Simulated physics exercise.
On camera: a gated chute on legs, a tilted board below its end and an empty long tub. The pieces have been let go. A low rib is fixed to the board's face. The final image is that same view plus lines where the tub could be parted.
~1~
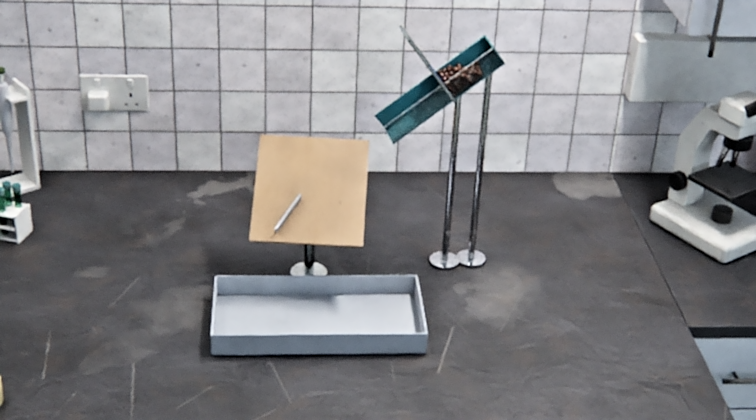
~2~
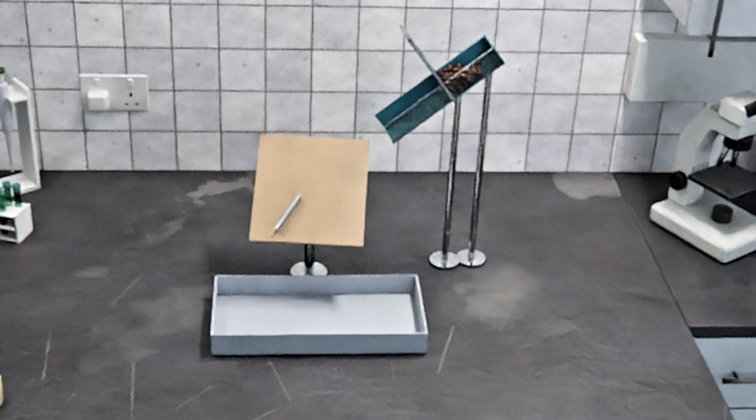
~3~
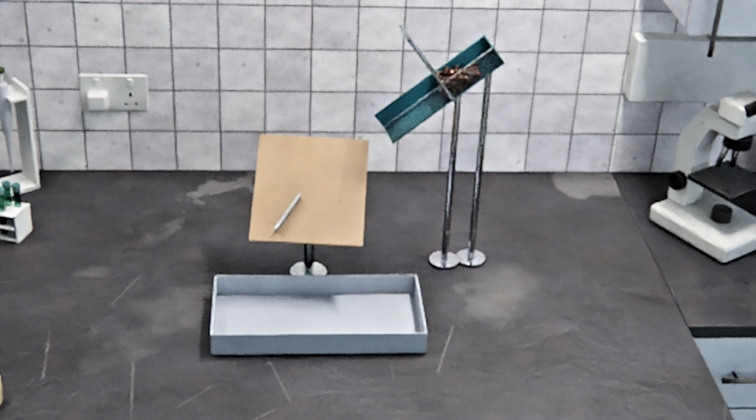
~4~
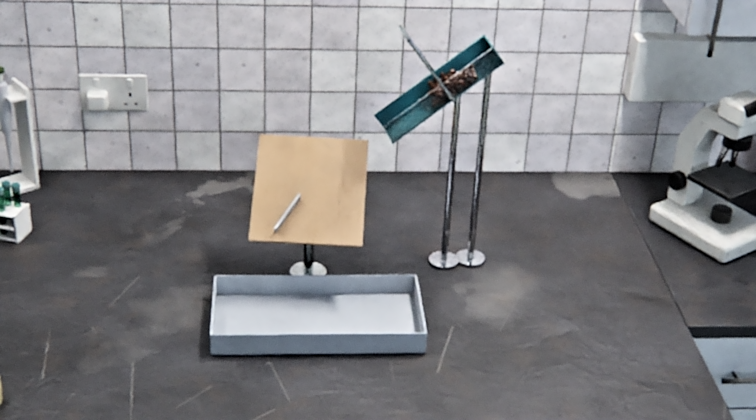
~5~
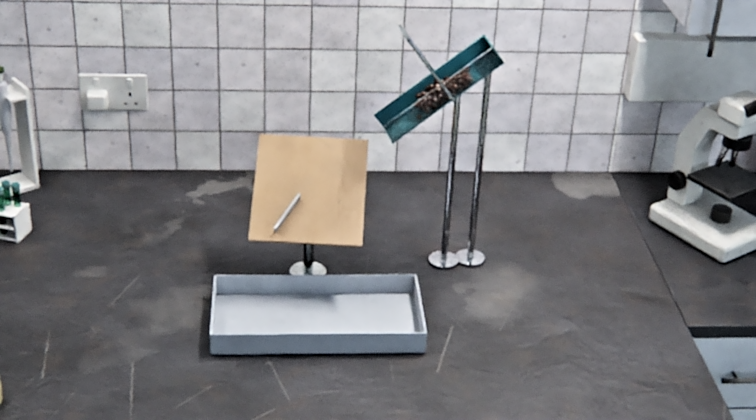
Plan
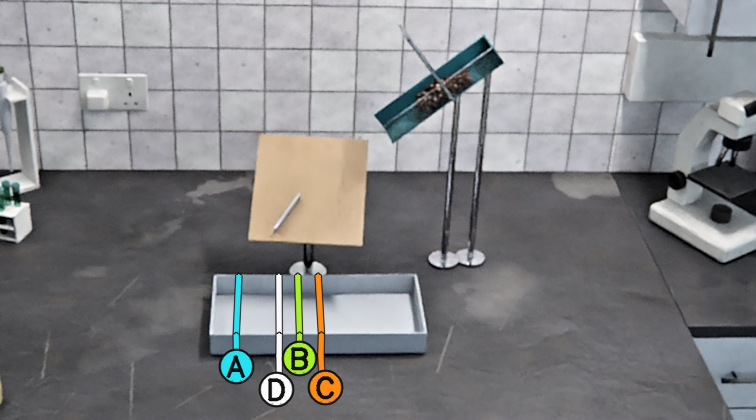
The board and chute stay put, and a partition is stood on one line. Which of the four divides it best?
Choose D.
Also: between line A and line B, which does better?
B it is.
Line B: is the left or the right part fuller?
The left side.
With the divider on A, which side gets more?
The right side.
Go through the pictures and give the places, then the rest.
In the first frame, load behind the gate at (457, 79), chocolate balls; lip of the chute at (390, 137), sloping fairly steeply.
In the second frame, middle of the board at (310, 189), tilted fairly steeply; middle of its low edge at (306, 243); of its high edge at (315, 137).
In the third frame, front corners of the tub at (211, 334) and (427, 333), empty; front of the load at (443, 93).
In the fourth frame, middle of the load at (450, 82); its front at (434, 105), about a quarter of the way to the lip; rib from (300, 194) to (275, 229).
In the fifth frame, middle of the load at (443, 90); its front at (419, 117), about half of the way to the lip.
On the marked copy, line A crosses the front rim at (236, 334); line B crosses the front rim at (299, 333); line C crosses the front rim at (321, 333); line D crosses the front rim at (279, 334).
If A is chosen, of what is caught, a small part on the left of the divider, most on the right.
If B is chosen, of what is caught, most on the left of the divider, about a quarter on the right.
If C is chosen, of what is caught, most on the left of the divider, a small part on the right.
If D is chosen, of what is caught, about half on the left of the divider, about half on the right.
